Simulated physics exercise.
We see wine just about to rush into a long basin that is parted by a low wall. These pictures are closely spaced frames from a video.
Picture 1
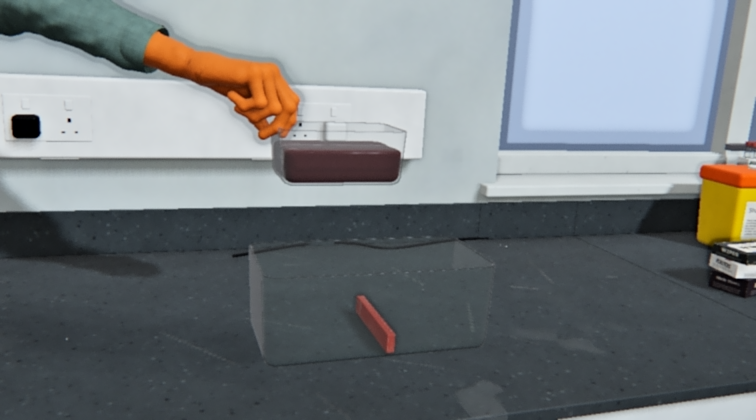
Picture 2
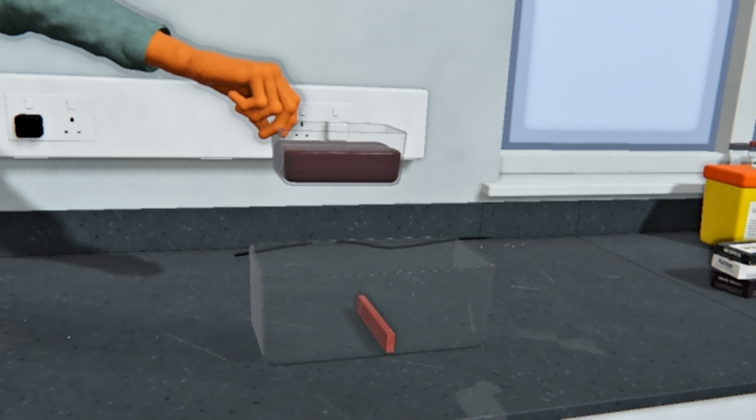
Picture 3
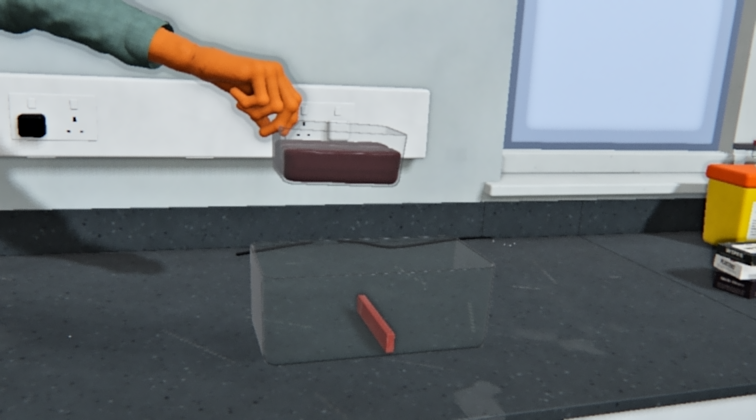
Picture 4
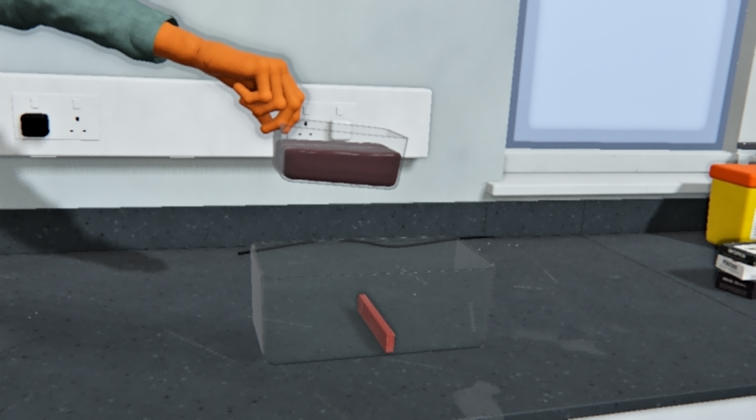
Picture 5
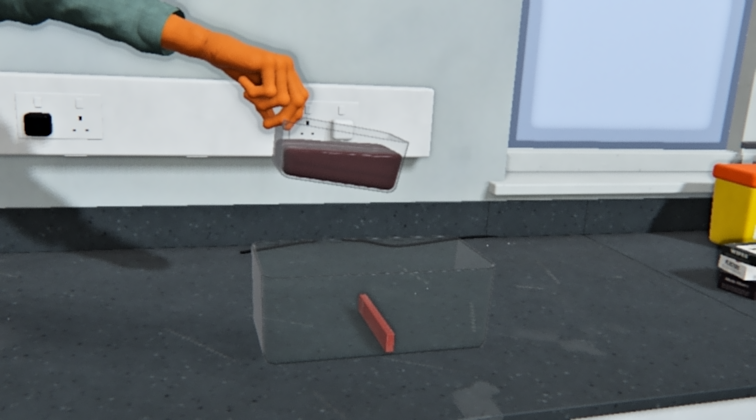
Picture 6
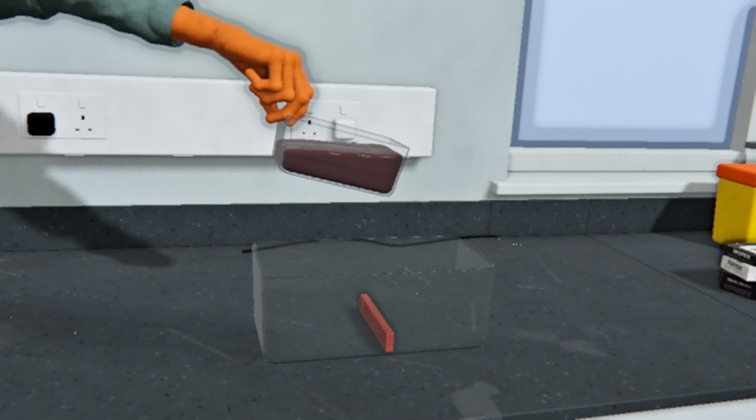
An orange hand holds a small clear container of dark red wine above a long transparent basin with a low red wall inside, then gradually tilts it down to the right while the basin stays still on the dark countertop.
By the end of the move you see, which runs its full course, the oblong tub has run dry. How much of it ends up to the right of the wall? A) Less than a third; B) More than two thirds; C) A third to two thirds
Answer: B.
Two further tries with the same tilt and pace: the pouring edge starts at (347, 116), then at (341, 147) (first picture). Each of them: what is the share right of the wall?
Try one: 55 %; try two: 50 %.
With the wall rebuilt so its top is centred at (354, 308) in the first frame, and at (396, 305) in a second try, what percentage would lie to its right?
You'd get roughly 95 per cent the first time and roughly 70 per cent the second.
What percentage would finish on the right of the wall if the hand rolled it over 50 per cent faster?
I'd put it at some 65 percent.
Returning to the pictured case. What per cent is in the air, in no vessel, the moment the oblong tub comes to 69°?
It's about 35 per cent.
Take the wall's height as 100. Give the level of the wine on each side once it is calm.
On the left roughly 20, on the right roughly 90.
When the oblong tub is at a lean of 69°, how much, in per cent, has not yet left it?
About 35 %.
A moment on, the oblong tub is tipped part way and 37 per cent is still to pour, 0 is left of the wall and 27 right of it.
Next, the oblong tub is tipped right over and 4 per cent is still to pour, 13 is left of the wall and 77 right of it.
Then the oblong tub is tipped right over and 0 per cent is still to pour, 19 is left of the wall and 80 right of it.
Later the oblong tub is tipped right over and 0 per cent is still to pour, 19 is left of the wall and 80 right of it.
In the end 19 per cent lies left of the wall, 80 right of it and 1 outside.
